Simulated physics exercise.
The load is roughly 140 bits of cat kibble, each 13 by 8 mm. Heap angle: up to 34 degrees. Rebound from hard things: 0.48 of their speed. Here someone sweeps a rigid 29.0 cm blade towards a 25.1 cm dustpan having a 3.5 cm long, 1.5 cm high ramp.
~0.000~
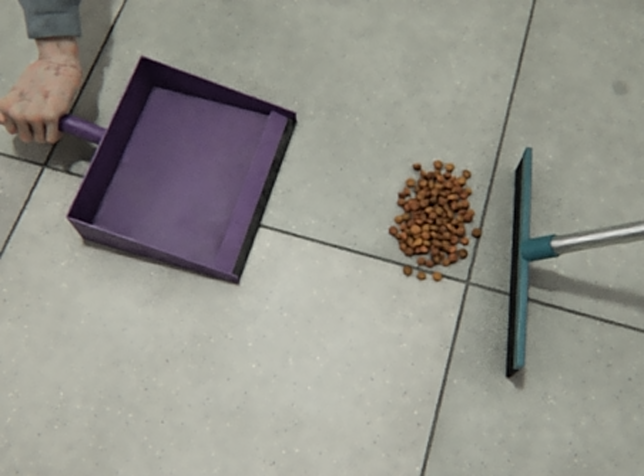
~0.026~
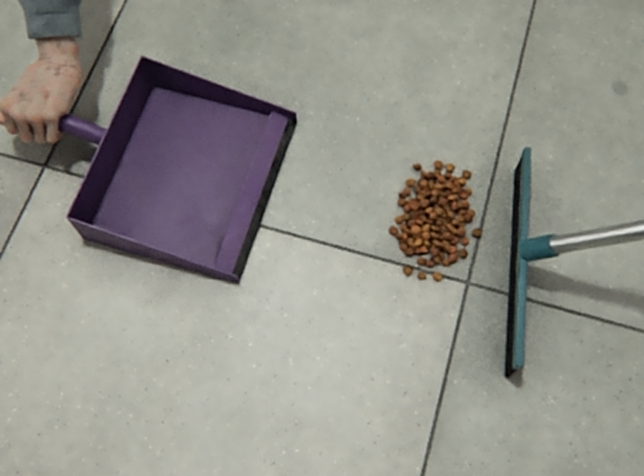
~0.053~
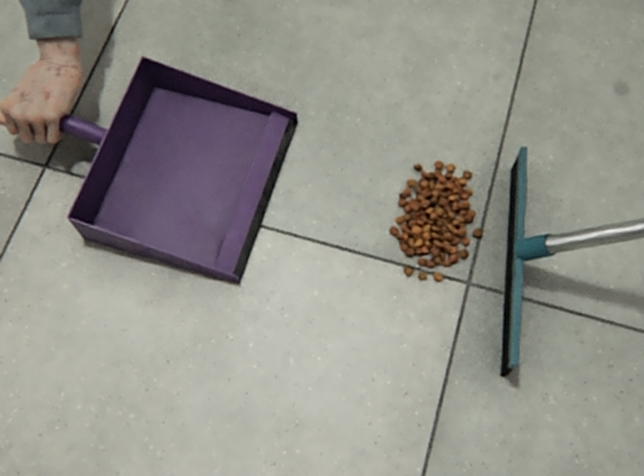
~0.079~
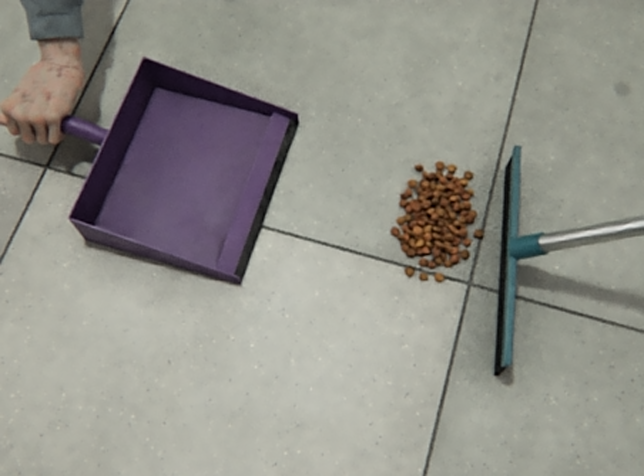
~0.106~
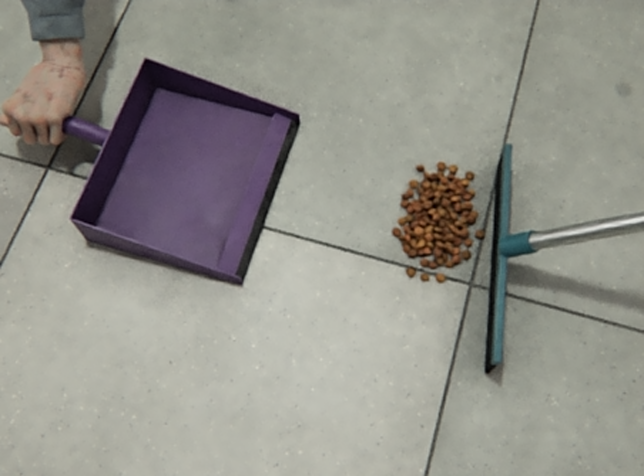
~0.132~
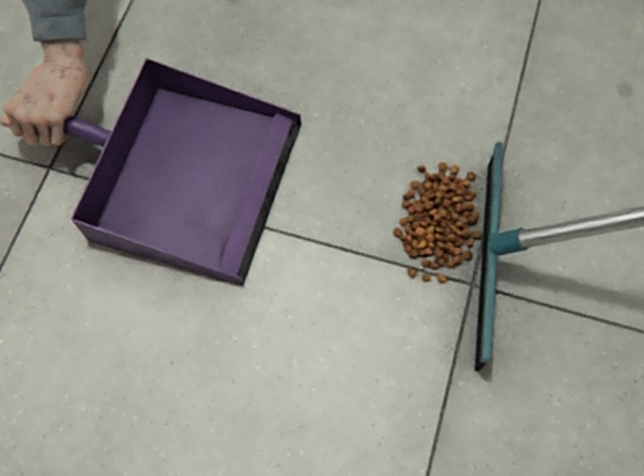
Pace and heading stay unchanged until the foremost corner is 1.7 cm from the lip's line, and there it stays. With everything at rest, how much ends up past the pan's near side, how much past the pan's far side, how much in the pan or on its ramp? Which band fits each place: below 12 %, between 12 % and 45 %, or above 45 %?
Past the pan's near side: A tiny fraction; past the pan's far side: A tiny fraction; in the pan or on its ramp: A moderate fraction.
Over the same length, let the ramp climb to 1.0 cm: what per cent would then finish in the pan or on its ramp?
That change would give about 30 per cent.
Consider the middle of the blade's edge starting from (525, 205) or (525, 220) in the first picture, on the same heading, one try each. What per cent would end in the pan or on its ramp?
I'd put it near 10 per cent for the first and near 15 per cent for the second.
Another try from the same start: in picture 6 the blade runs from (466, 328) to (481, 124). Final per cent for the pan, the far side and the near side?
That ends as pan 15, far 20, and near 0.
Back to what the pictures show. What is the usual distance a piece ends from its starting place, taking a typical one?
22 cm or thereabouts.
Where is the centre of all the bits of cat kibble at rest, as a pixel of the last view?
Close to pixel (280, 195).
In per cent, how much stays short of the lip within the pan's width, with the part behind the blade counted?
I'd put it near 70 per cent.
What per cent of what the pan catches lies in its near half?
About 30 %.
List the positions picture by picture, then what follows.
The first picture shows blade from (518, 365) to (527, 154), moved 0.0 cm, 0 of the pieces shifted so far; middle of the pieces at (436, 218); pan at (180, 174).
The second picture shows blade from (517, 365) to (526, 154), moved 0.2 cm, 0 of the pieces shifted so far; middle of the pieces at (436, 218).
The third picture shows blade from (513, 364) to (522, 153), moved 0.8 cm, 0 of the pieces shifted so far; middle of the pieces at (437, 219).
The fourth picture shows blade from (506, 363) to (516, 152), moved 1.7 cm, 0 of the pieces shifted so far; middle of the pieces at (438, 219).
The fifth picture shows blade from (496, 361) to (507, 151), moved 3.1 cm, 0 of the pieces shifted so far; middle of the pieces at (439, 220).
The sixth picture shows blade from (485, 358) to (498, 149), moved 4.5 cm, 1 of the pieces shifted so far; middle of the pieces at (440, 220); pan at (184, 177). Its pace works out near 0.55 m/s, heading 3 degrees towards the viewer's side.
After 0.36 s, middle of the blade 17 cm from the lip; 0 % over the lip, far side 0 %, near side 0 %.
After 0.52 s, middle of the blade 8 cm from the lip; 0 % over the lip, far side 0 %, near side 0 %.
Then, at 0.79 s, middle of the blade 4 cm from the lip; 30 % over the lip, far side 0 %, near side 0 %.
At rest (1.2 s), near side 0 %, far side 0 %, pan 25 %, in front of the lip or behind the blade 70 %.
